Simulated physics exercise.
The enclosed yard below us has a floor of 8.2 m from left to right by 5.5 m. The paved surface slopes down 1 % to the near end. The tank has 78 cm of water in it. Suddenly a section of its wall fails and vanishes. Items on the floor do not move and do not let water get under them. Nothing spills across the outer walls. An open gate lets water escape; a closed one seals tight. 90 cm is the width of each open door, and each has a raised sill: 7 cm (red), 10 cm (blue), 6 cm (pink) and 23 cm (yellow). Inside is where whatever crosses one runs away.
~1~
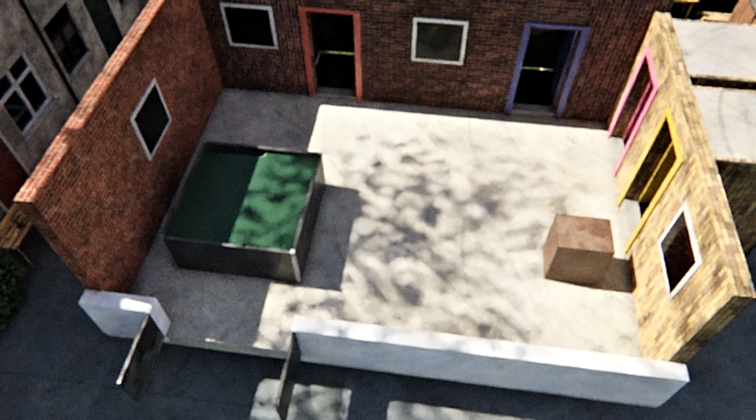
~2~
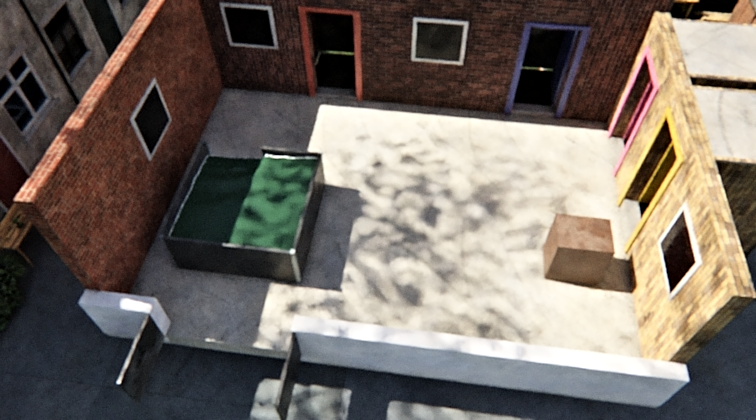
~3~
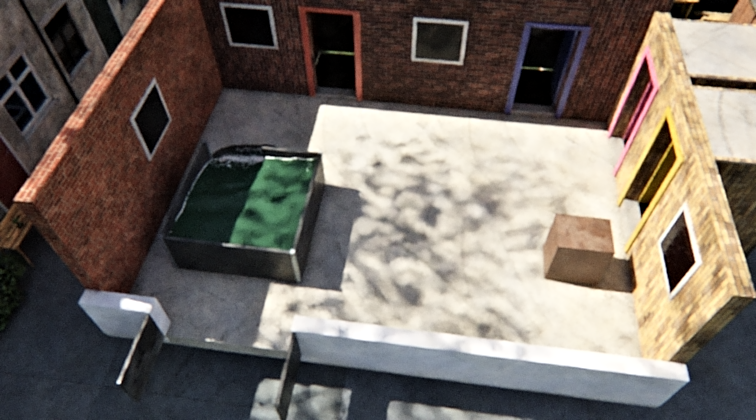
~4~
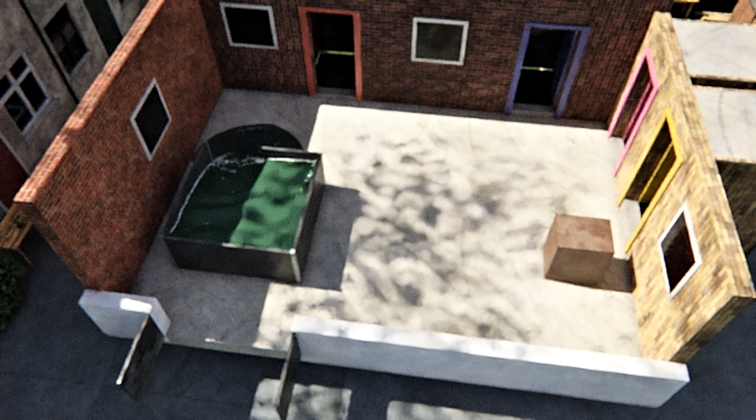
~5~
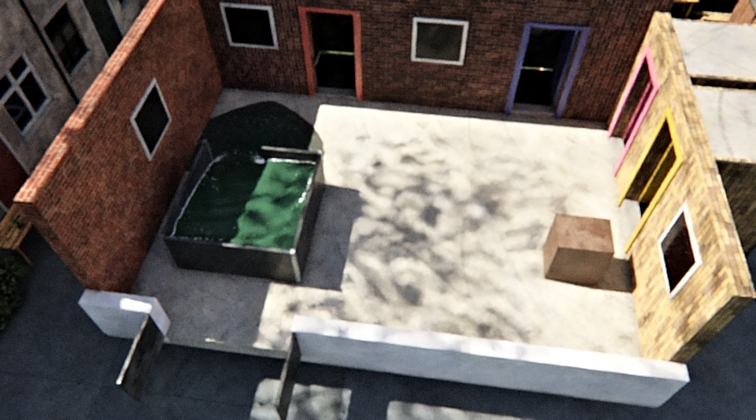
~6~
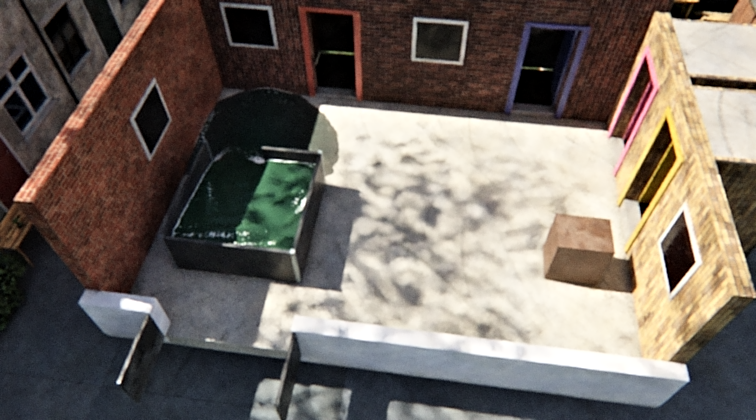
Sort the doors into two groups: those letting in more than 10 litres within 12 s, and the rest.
The red door goes in the first group; the blue door goes with the rest; the pink door goes in the first group; the yellow door goes with the rest.
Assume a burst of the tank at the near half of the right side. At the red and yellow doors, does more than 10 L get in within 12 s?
At red the amount is beneath the mark, while at yellow it is beneath the mark.
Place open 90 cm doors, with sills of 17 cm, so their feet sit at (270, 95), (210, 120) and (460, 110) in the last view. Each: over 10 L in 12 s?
Well, the first is on the high side, the second is on the high side, and the third is on the low side.
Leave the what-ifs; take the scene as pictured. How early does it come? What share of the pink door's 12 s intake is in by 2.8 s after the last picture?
Estimate: Around 0 per cent.
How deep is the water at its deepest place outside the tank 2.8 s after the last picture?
About 28 cm.
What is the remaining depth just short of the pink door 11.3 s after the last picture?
Close to 7.5 cm of depth.
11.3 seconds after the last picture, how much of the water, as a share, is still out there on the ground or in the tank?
Still there: Roughly 86 %.
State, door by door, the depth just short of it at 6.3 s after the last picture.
In centimetres, the red door has 11, the blue door 3, the pink door 14 and the yellow door 13.
Then, 0.7 s after the last picture water covers 15 % of the floor and is deepest (58 cm) near (231, 91); red door 18 cm at the sill, 11 L in, blue door not reached, pink door not reached, yellow door not reached.
Then, 1.5 s after the last picture water covers 20 % of the floor and is deepest (44 cm) near (239, 92); red door 21 cm at the sill, 55 L in, blue door not reached, pink door not reached, yellow door not reached.
Then, 2.8 s after the last picture water covers 40 % of the floor and is deepest (28 cm) near (201, 138); red door 14 cm at the sill, 119 L in, blue door 5 cm at the sill, 0 L in, pink door not reached, yellow door not reached.
Then, 6.3 s after the last picture water covers 90 % of the floor and is deepest (18 cm) near (644, 381); red door 11 cm at the sill, 179 L in, blue door 3 cm at the sill, 0 L in, pink door 14 cm at the sill, 111 L in, yellow door 13 cm at the sill, 0 L in.
Then, 11.3 s after the last picture water covers 100 % of the floor and is deepest (13 cm) near (631, 380); red door 5 cm at the sill, 190 L in, blue door 6 cm at the sill, 0 L in, pink door 7 cm at the sill, 167 L in, yellow door 8 cm at the sill, 0 L in.
